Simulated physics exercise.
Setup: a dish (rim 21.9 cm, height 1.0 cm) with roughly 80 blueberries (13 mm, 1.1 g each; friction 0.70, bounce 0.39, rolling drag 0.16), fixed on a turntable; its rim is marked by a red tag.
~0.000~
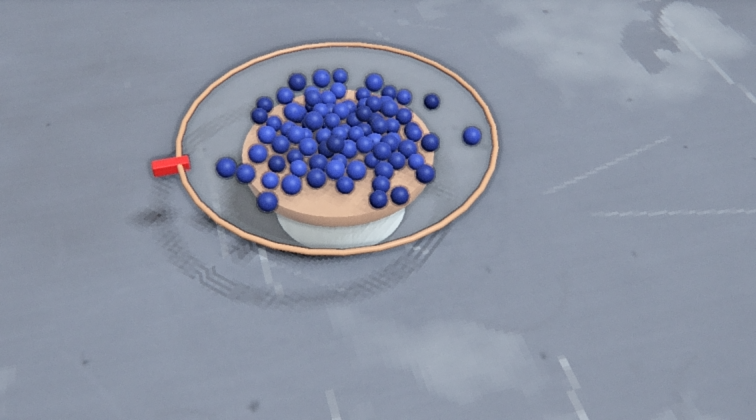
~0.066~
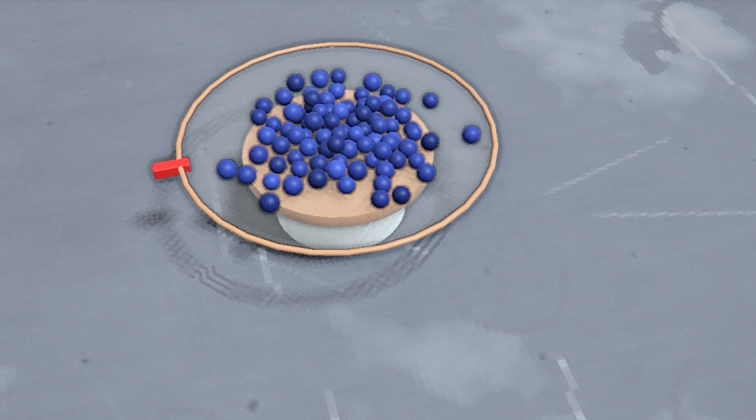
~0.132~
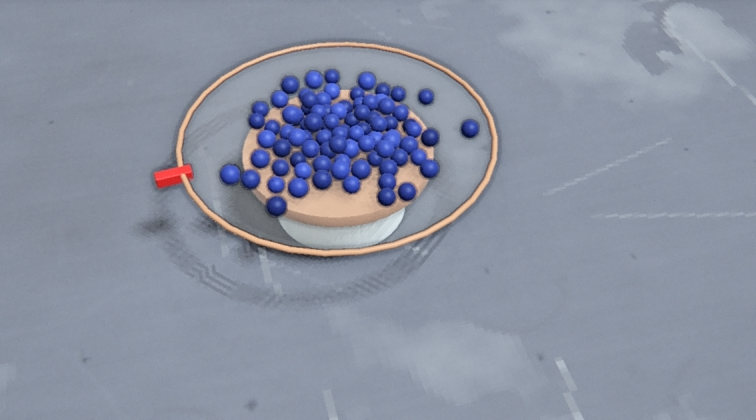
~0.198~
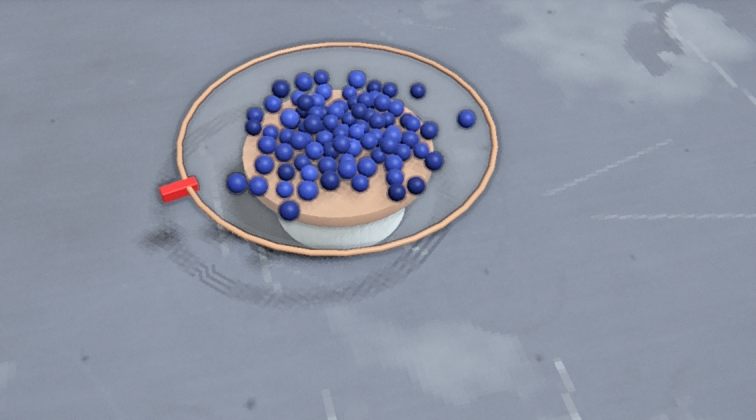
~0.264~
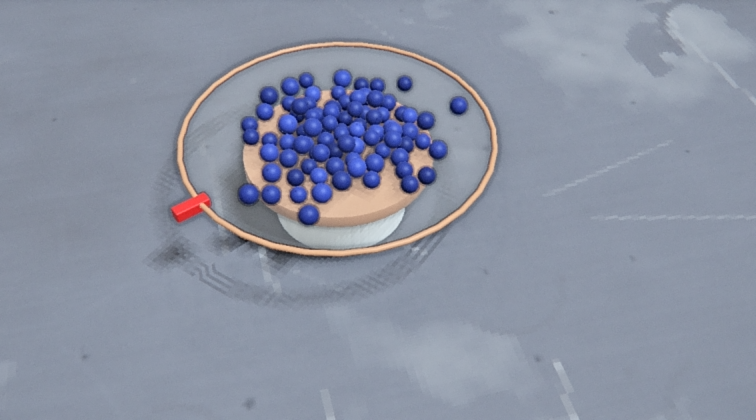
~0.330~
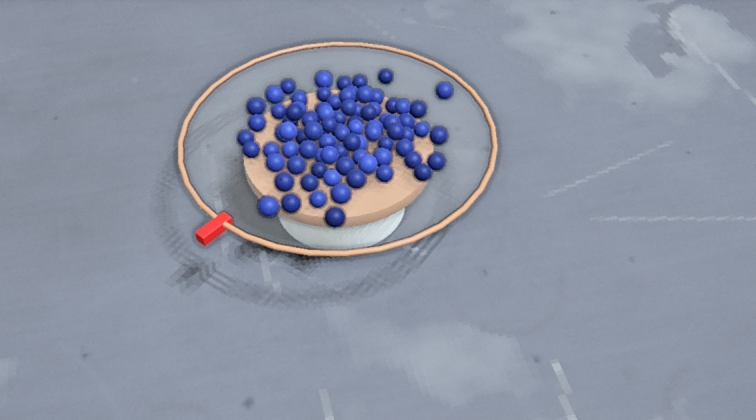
On a scuffed gray floor, a clear dish with a tan rim and a pile of blueberries on its raised middle turned slowly at first, then faster, its red tag swinging around the left toward the front.
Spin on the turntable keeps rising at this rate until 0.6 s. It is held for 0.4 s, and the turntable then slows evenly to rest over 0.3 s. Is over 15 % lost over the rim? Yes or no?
No.
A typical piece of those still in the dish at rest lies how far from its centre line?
That works out to around 8.0 centimetres.
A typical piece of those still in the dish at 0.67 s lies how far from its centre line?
4.0 centimetres or so.
Then, at 0.67 s, dish 100 %; middle of the pieces not yet landed near (334, 135).
After 0.95 s, dish 100 %; middle of the pieces not yet landed near (339, 141).
Then, at 1.20 s, dish 100 %; middle of the pieces not yet landed near (346, 137).
After 1.45 s, dish 100 %; middle of the pieces not yet landed near (346, 136).
In the end, at 1.7 s, dish 100 %.
